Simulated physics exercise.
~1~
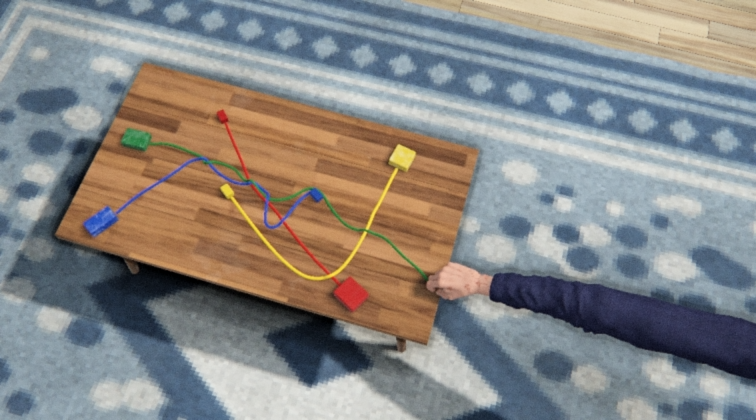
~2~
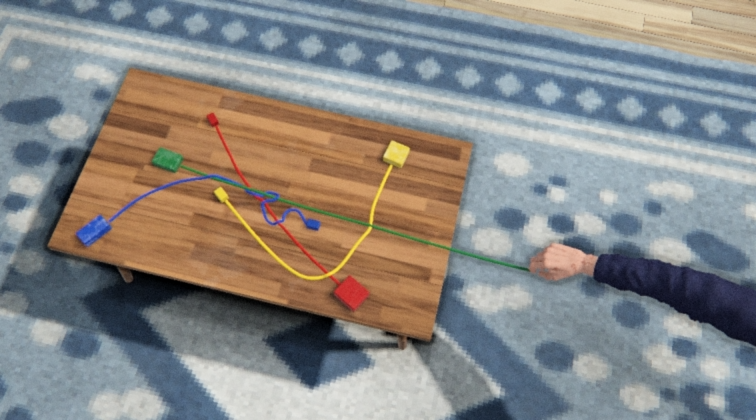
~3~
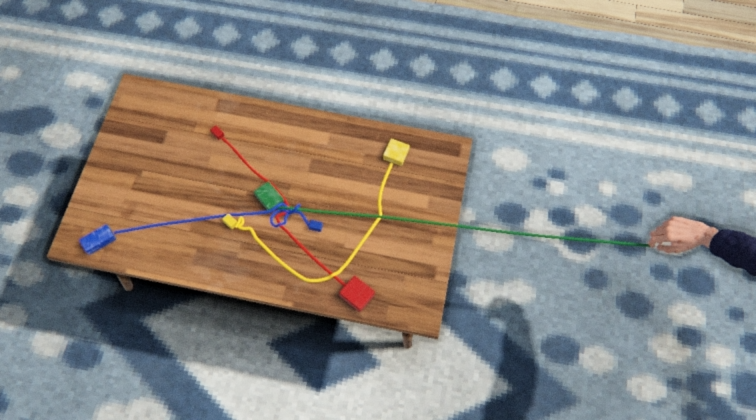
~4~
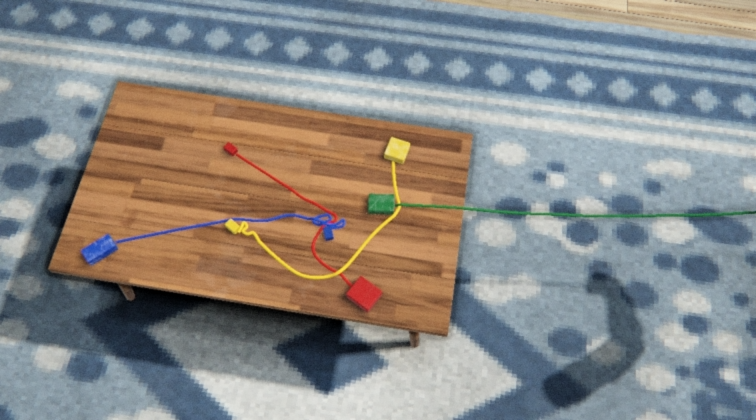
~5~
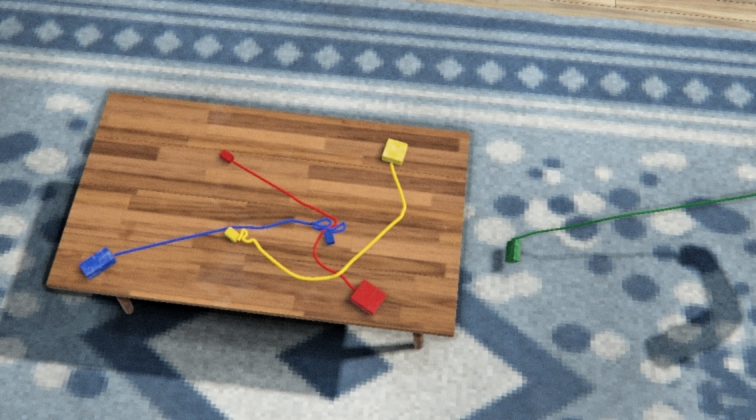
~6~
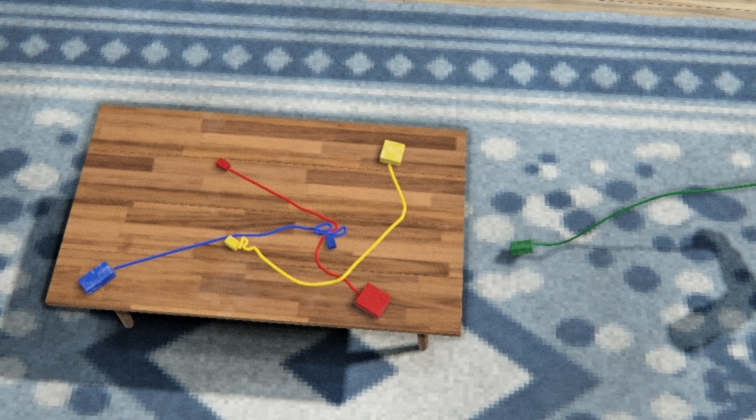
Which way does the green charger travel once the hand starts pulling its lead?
The green charger moves to the right, crossing the tabletop and passing over its edge.
A hand pulls the green lead to the right from among four overlapping leads on a wooden table, dragging its charger across the top and over the edge, while the blue, red and yellow leads stay on the table, the blue one bunched against the red.
